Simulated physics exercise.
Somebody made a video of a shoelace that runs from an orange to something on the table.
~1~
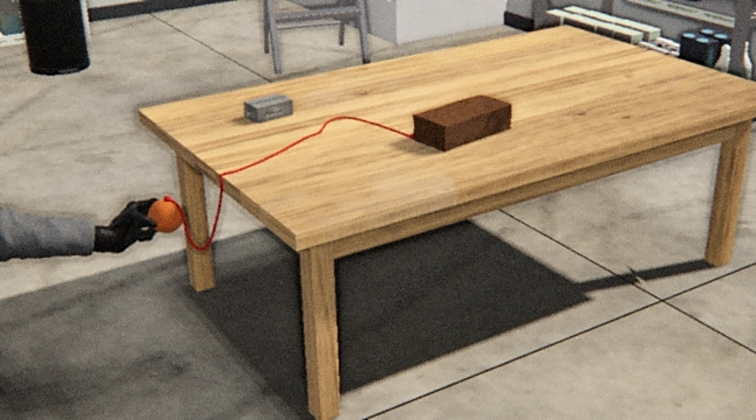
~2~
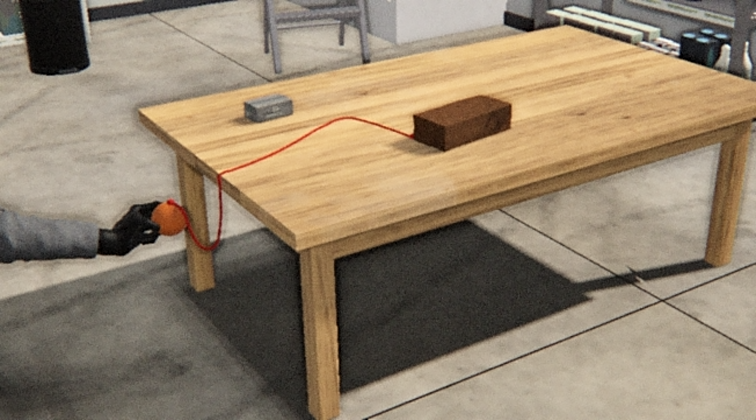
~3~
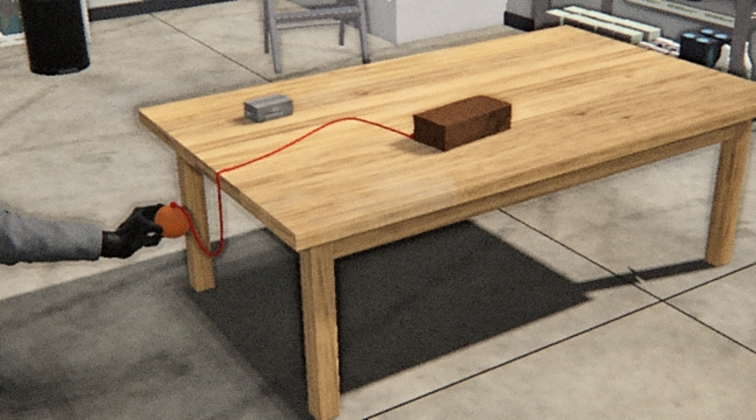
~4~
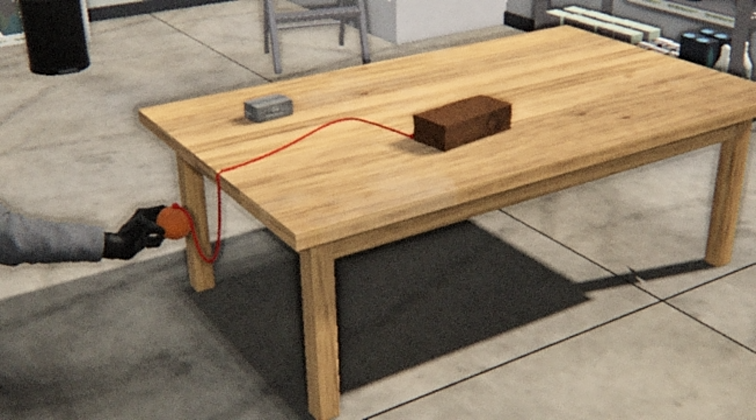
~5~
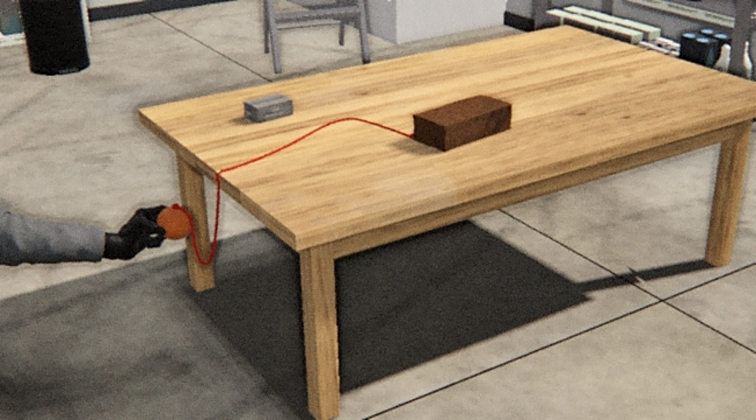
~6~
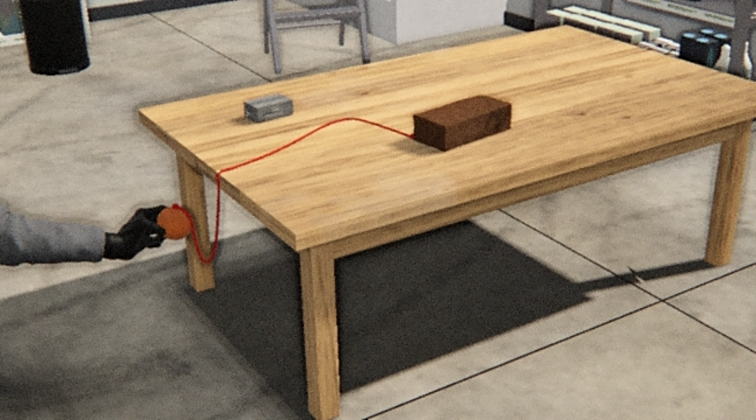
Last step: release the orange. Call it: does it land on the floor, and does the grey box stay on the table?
Called: The orange drops to the floor, the grey box remains safe.
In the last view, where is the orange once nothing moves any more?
About (194, 349).
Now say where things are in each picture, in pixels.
In the first picture, orange (166, 216); brick (463, 109); grey box (268, 100).
In the second picture, orange (169, 219).
In the third picture, orange (172, 222).
In the fourth picture, orange (174, 223); shoelace through (336, 122) (266, 156).
In the fifth picture, orange (175, 223); shoelace through (336, 122) (266, 156).
In the sixth picture, orange (175, 223); brick (463, 109); grey box (268, 100); shoelace tied to the brick, with much slack.
Then, 0.68 s past the final frame, orange on the floor near (194, 350); brick still; box still.
When it is over, orange on the floor near (194, 349); brick still; box still. The orange lands on the floor and the grey box keeps its place.
